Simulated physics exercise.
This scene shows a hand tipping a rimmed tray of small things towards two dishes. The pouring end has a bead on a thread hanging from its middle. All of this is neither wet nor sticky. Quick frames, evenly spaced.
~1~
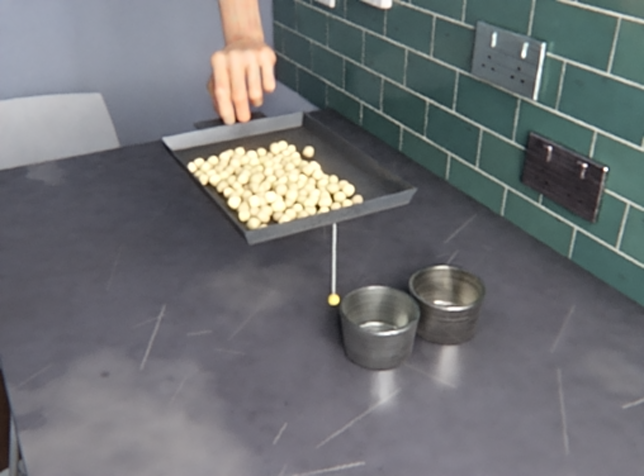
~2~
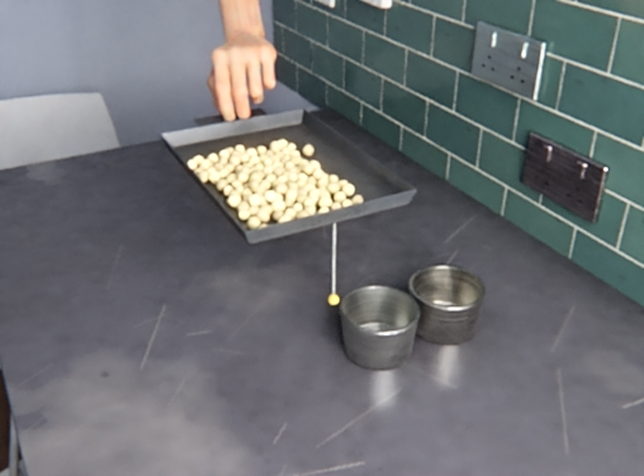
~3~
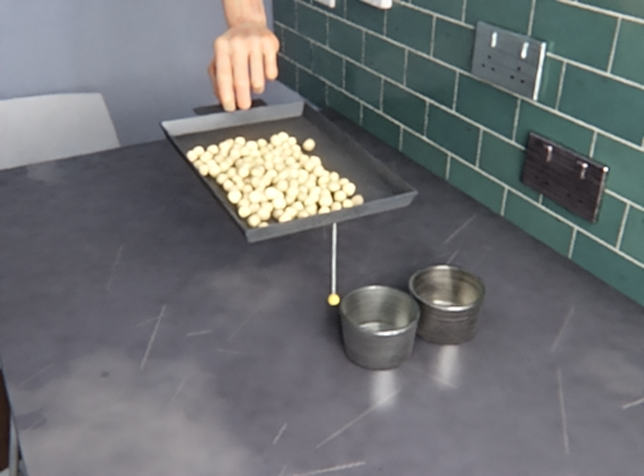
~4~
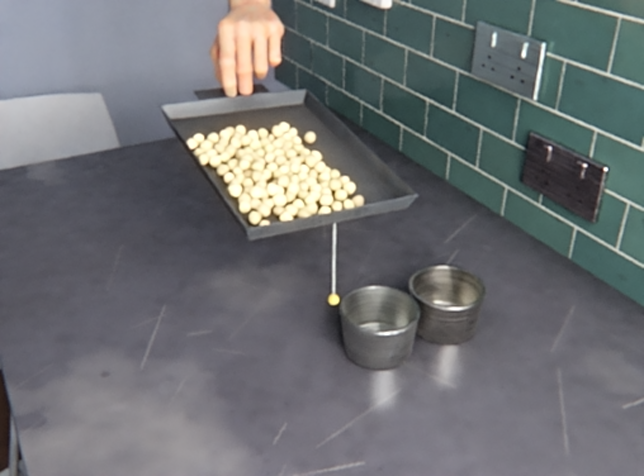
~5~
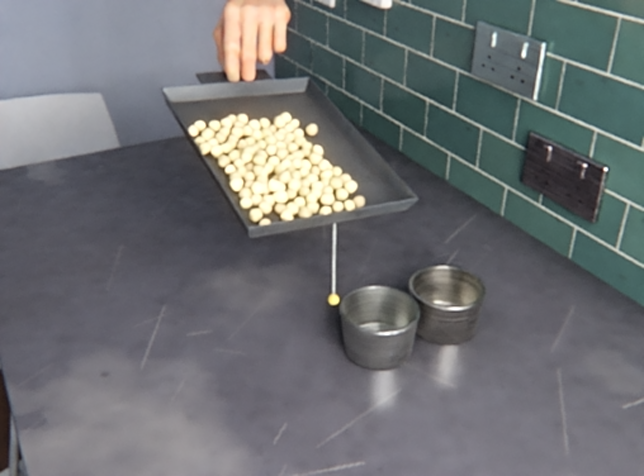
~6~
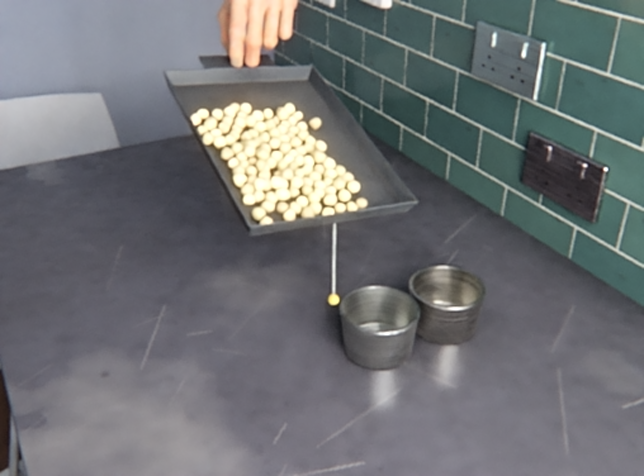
In this clip, a hand holds a dark rimmed tray of round, pale nuts above two small metal dishes on a dark worktop, then steadily raises the tray's far end, increasing its slope while the nuts shift only slightly.
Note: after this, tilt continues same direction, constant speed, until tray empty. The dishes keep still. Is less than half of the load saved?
No, the dishes will catch most of the load.
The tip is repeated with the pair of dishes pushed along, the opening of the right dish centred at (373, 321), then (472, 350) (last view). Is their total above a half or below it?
Well, the minor share the first time and the minor share the second time.
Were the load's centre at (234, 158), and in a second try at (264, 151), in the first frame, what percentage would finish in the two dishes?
The first gives 50 %, the second 60 %.
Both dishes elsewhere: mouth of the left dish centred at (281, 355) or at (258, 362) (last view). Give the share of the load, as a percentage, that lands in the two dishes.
First placement: 20 per cent; second placement: 10 per cent.
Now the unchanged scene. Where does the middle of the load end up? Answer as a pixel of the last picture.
Close to (398, 337) in the last view.
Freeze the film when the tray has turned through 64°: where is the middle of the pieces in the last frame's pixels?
The centre of the load shows up near (344, 174) in the last view.
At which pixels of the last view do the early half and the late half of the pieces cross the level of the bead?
(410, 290) first, (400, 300) later.
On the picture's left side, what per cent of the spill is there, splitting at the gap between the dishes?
50 in a hundred, roughly.
Shortly afterwards, tray tipped steeply; all but a few on the tray; only a few in the air.
Next, tray tipped past a quarter turn; a little on the tray; near a quarter in the left dish; near a quarter in the right dish; a little outside both; near a quarter in the air.
Some moments later, tray tipped past a quarter turn; near a third in the left dish; near a quarter in the right dish; near a third outside both.
In the end, tray tipped past a quarter turn; near a third in the left dish; near a quarter in the right dish; near a third outside both.
